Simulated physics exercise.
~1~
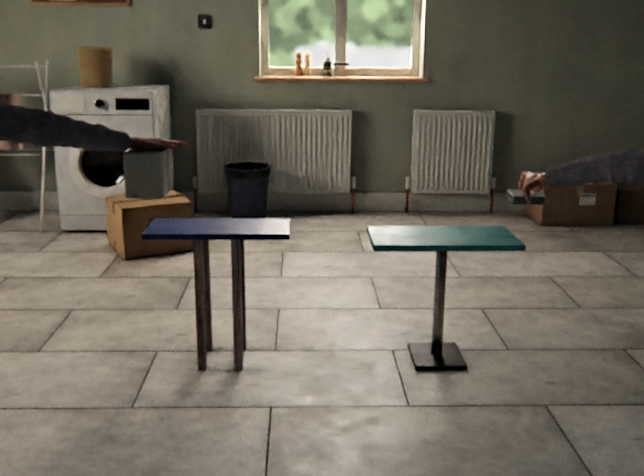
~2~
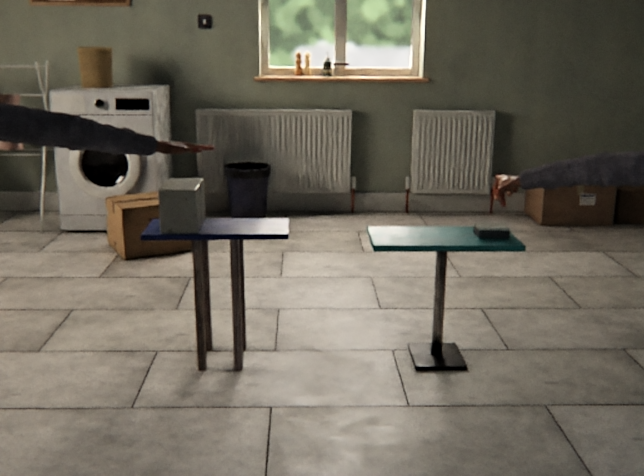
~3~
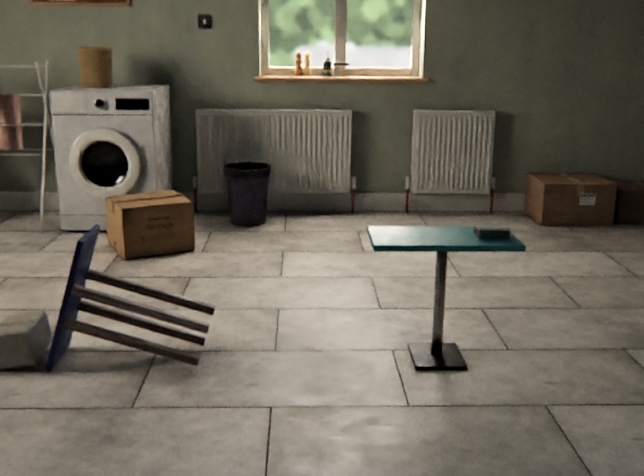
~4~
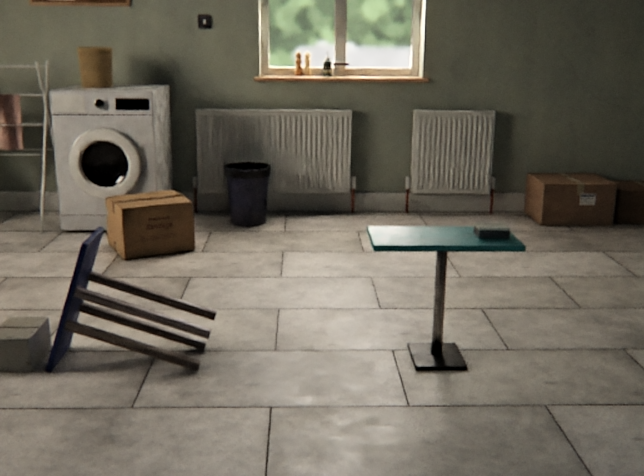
A grey block was set down by a hand on the left end of a blue trestle table, which toppled over to the left and spilled it onto the floor, while a small dark sponge placed by another hand stayed on the upright turquoise stand.
